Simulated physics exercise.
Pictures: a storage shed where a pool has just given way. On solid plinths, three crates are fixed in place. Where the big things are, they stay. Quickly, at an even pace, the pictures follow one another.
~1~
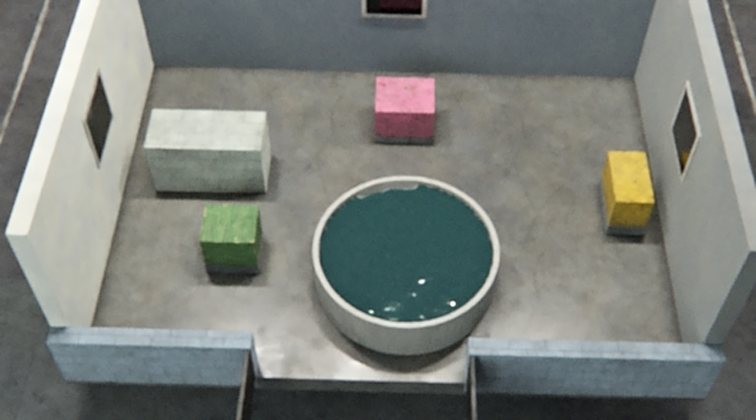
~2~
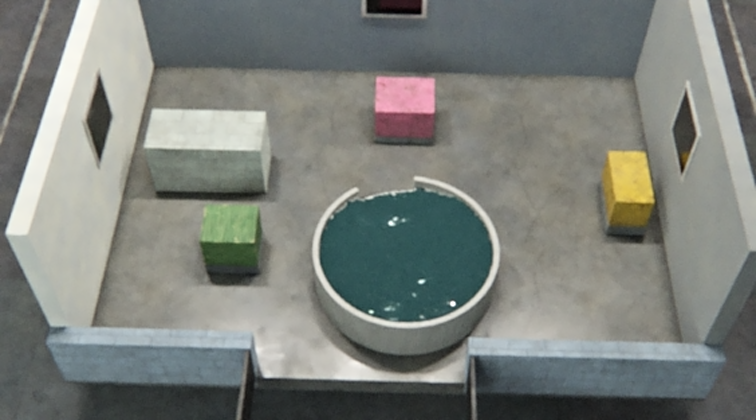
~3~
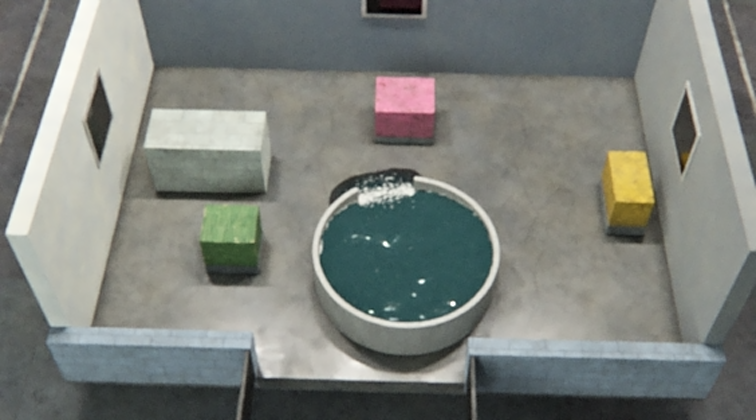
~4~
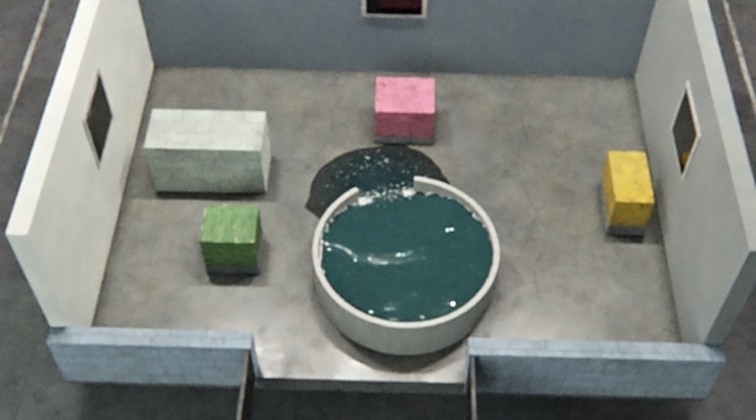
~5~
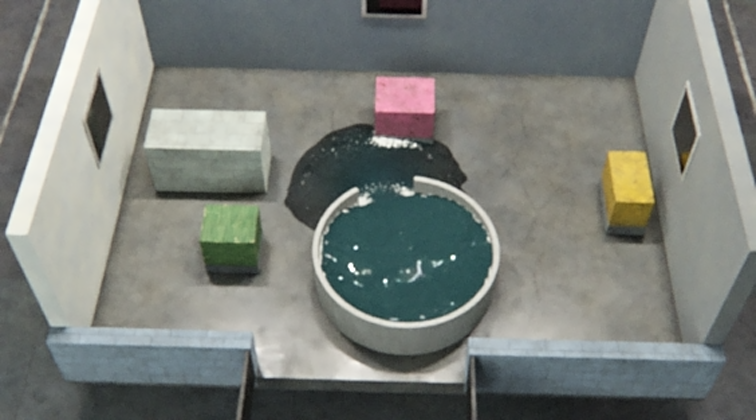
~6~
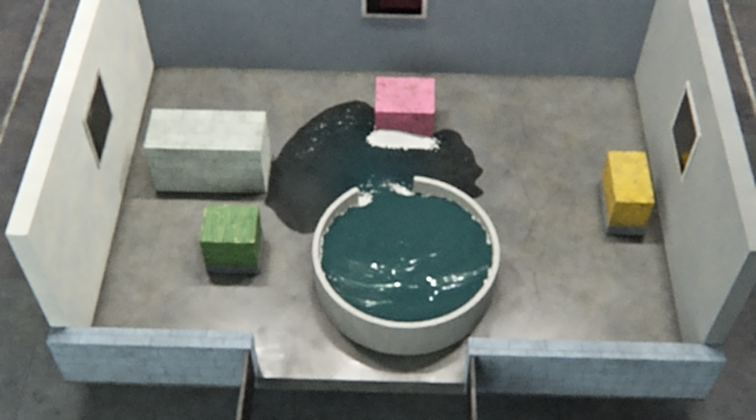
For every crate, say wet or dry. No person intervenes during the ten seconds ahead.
Yellow crate - dry; pink crate - wet; green crate - dry.
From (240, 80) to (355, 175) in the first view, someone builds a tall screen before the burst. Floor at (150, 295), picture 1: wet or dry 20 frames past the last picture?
My call: Spared.
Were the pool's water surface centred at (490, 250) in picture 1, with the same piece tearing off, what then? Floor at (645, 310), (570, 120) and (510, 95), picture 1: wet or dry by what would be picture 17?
In turn: No water, awash, flooded.
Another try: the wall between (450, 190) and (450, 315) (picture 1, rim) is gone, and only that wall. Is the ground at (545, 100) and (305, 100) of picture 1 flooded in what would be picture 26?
Submerged, untouched.
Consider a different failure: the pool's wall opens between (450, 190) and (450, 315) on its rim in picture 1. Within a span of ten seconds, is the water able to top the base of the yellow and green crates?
Result: Yellow crate reached, green crate not reached.
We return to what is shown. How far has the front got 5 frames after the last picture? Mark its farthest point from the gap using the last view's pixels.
My guess would be about (263, 70).
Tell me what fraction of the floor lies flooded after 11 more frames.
Around 40 percent of it.
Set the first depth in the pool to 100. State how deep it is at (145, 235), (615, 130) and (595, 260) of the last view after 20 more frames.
I'd put them at close to 2 per cent, then 2 per cent, then 2 per cent.
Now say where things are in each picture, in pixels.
The first picture shows the pool at (406, 251) is whole and still.
In the second picture, water pours out on the pool's far side and has run to a hidden place.
In the third picture, the front is at (412, 175), out from the gap on the pool's far side.
In the fourth picture, the front is at (404, 150), out from the gap on the pool's far side.
In the fifth picture, water pours out on the pool's far side and has run to (355, 129).
In the sixth picture, the front is at (352, 107), out from the gap on the pool's far side.
A moment on, water covers 20 % of the floor; the yellow crate not reached, the pink crate water round its plinth, the green crate not reached.
Next, water covers 40 % of the floor; the yellow crate not reached, the pink crate water round its plinth, the green crate water round its plinth.
Then, water covers 55 % of the floor; the yellow crate water round its plinth, the pink crate water round its plinth, the green crate water round its plinth.
Later, water covers 80 % of the floor; the yellow crate water round its plinth, the pink crate water round its plinth, the green crate water round its plinth.
In the end, water covers 100 % of the floor; the yellow crate stayed above the water, the pink crate was topped, the green crate stayed above the water.
